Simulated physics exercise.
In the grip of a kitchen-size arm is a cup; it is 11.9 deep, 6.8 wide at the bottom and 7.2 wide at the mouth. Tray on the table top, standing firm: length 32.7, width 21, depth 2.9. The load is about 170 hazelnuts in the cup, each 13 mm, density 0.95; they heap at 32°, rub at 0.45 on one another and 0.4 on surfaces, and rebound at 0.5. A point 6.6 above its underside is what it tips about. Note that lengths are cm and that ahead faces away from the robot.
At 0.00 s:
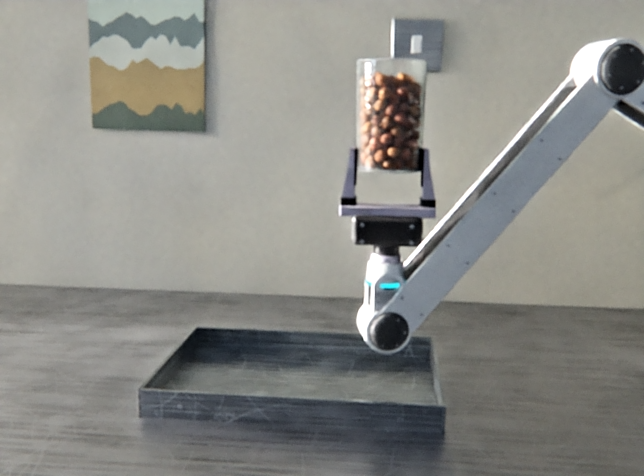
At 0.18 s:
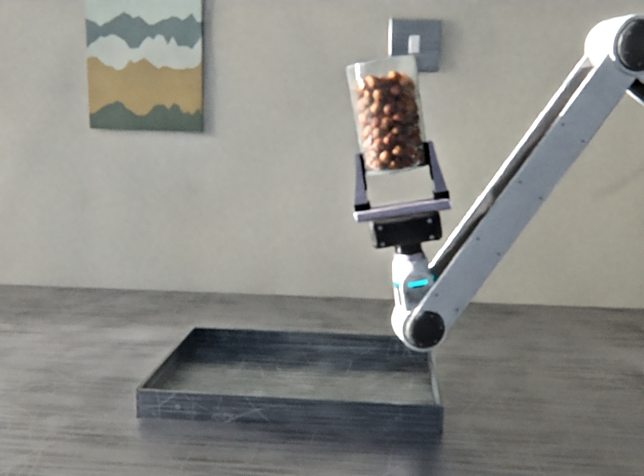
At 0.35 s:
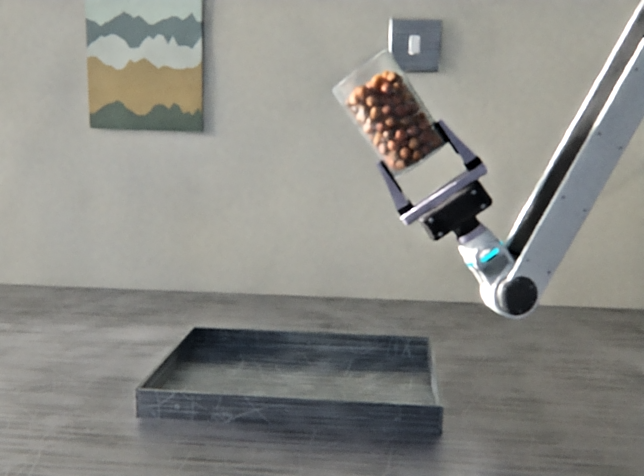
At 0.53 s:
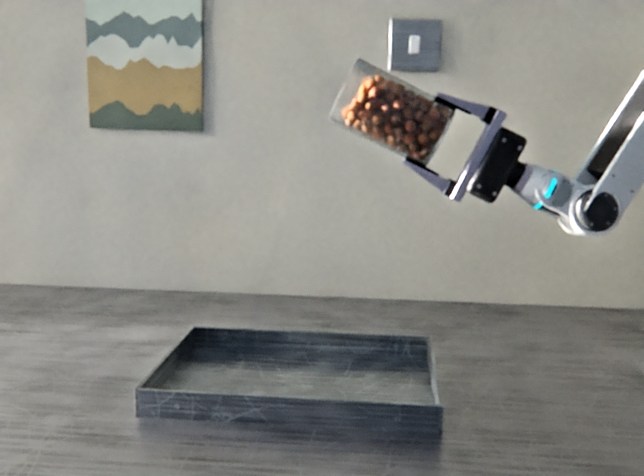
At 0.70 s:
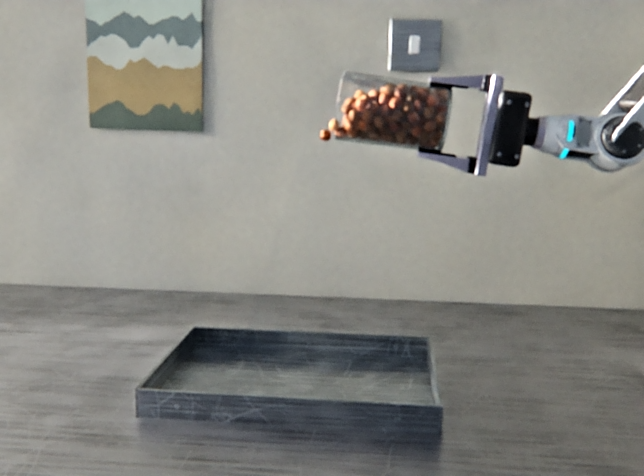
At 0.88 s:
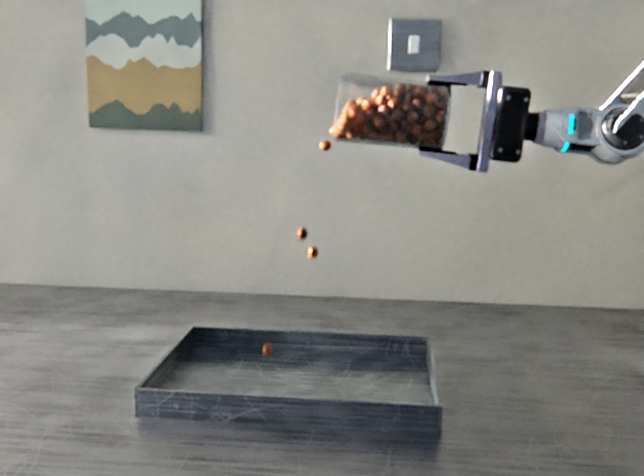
A white and black robotic arm reaches in from the right, gripping a clear cup of brown hazelnuts above a dark, shallow tray on a grey table, seen from a fixed view facing a pale wall. A striped picture hangs at left, and a grey switch plate sits behind the cup. The arm tips the cup leftward until nearly level, and a few nuts drop from its mouth, one reaching the tray.
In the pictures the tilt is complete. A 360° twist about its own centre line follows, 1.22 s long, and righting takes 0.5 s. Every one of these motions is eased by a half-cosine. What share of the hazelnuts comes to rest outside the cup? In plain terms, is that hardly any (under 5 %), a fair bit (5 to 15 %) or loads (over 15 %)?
I'd say loads, over 15 %.
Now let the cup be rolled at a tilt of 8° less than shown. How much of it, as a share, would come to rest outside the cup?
Estimate: Around 15 %.
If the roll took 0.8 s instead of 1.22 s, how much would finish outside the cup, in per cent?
In that case roughly 30 percent.
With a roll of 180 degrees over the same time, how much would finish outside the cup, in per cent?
Then about 25 per cent.
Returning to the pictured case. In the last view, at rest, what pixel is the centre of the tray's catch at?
In the last view, around (249, 378).
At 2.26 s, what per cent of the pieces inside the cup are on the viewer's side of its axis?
60 per cent or thereabouts.
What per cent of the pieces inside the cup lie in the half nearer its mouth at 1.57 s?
Share in mouth half: Approx. 40 %.
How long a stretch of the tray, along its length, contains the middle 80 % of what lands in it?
I'd put it at around 20 cm.
By 1.57 s, tipped 85°, highest piece 36 above the table; 142 in the cup, 16 in the tray, 15 in flight or on a rim.
By 2.26 s, tipped 66°, highest piece 34 above the table; 106 in the cup, 59 in the tray, 1 on the table or floor, 7 in flight or on a rim.
By 2.80 s, upright, highest piece 35 above the table; 105 in the cup, 67 in the tray, 1 on the table or floor.
By 3.50 s, upright, highest piece 35 above the table; 105 in the cup, 67 in the tray, 1 on the table or floor.
Final count, 105 in the cup, 67 in the tray, 1 on the table or floor. That is 39 % outside the cup.
